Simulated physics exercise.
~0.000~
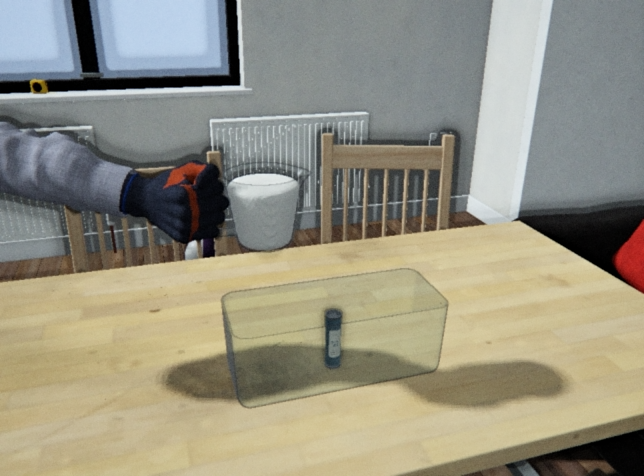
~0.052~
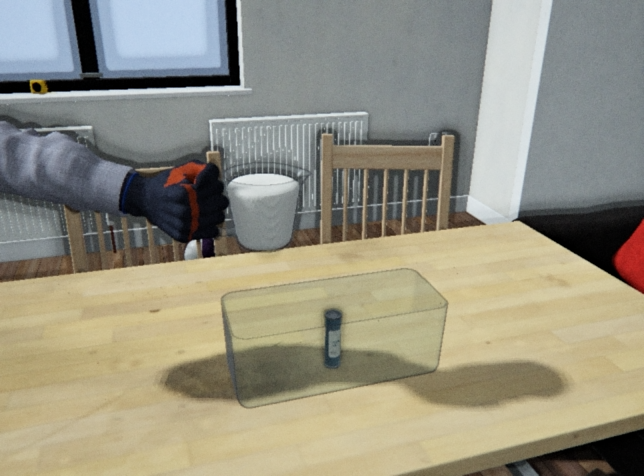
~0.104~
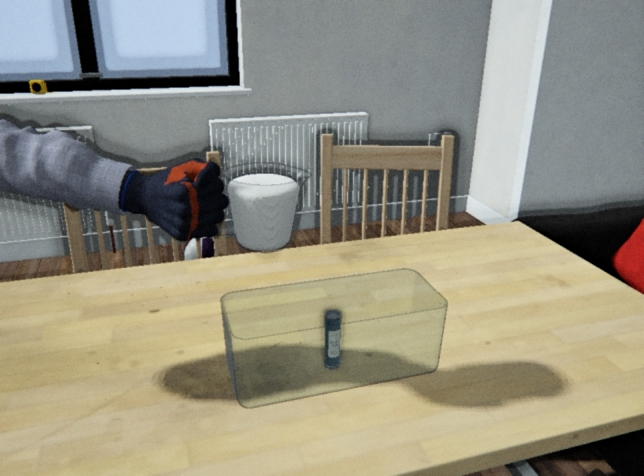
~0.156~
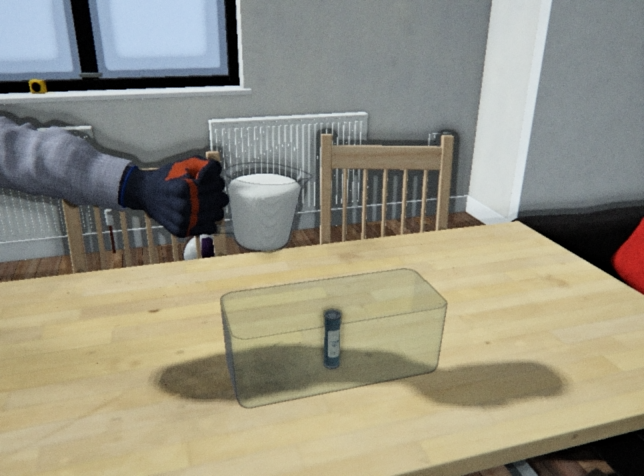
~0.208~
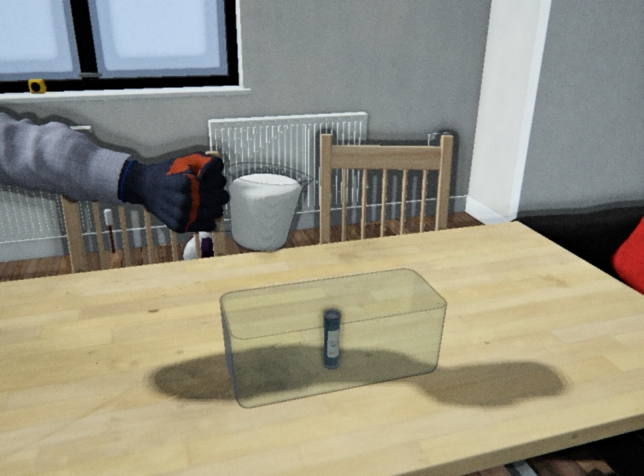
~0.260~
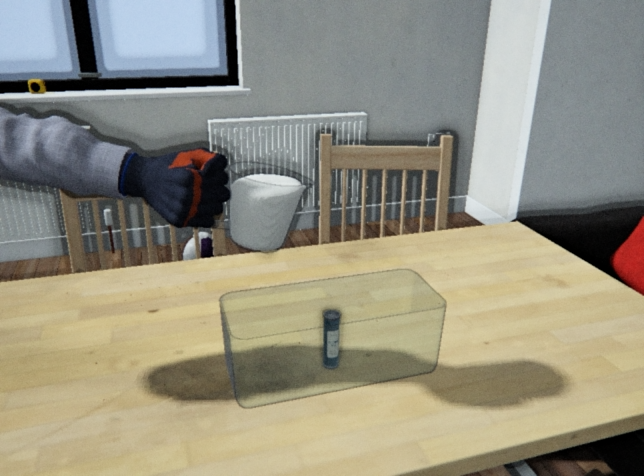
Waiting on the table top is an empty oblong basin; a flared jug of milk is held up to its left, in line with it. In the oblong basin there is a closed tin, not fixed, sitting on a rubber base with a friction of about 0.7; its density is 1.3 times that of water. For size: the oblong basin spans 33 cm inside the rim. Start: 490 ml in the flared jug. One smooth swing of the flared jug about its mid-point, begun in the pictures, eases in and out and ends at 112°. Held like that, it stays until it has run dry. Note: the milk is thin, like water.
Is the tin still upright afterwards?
It does not capsize.
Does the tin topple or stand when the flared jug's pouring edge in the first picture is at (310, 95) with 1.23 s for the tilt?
Then it stays on its base.
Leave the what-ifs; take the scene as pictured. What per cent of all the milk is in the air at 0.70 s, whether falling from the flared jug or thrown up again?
At that moment, about 24 percent.
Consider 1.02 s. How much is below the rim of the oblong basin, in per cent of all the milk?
Roughly 74 per cent.
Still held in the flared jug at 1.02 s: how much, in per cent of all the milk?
Close to 10 percent of the whole amount.
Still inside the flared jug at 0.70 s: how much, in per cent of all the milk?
Remaining: Near 68 % of the total.
Then, 0.70 s in, the tilt is 68° and 67 per cent is still to pour; the tin stands where it began.
Then, 1.02 s in, the tilt is 104° and 10 per cent is still to pour; the tin stands where it began.
Then, 1.36 s in, the tilt is 112° and 0 per cent is still to pour; the tin stands where it began.
Then, 1.73 s in, the tilt is 112° and 0 per cent is still to pour; the tin stands where it began.
Finally, the tin stands where it began.
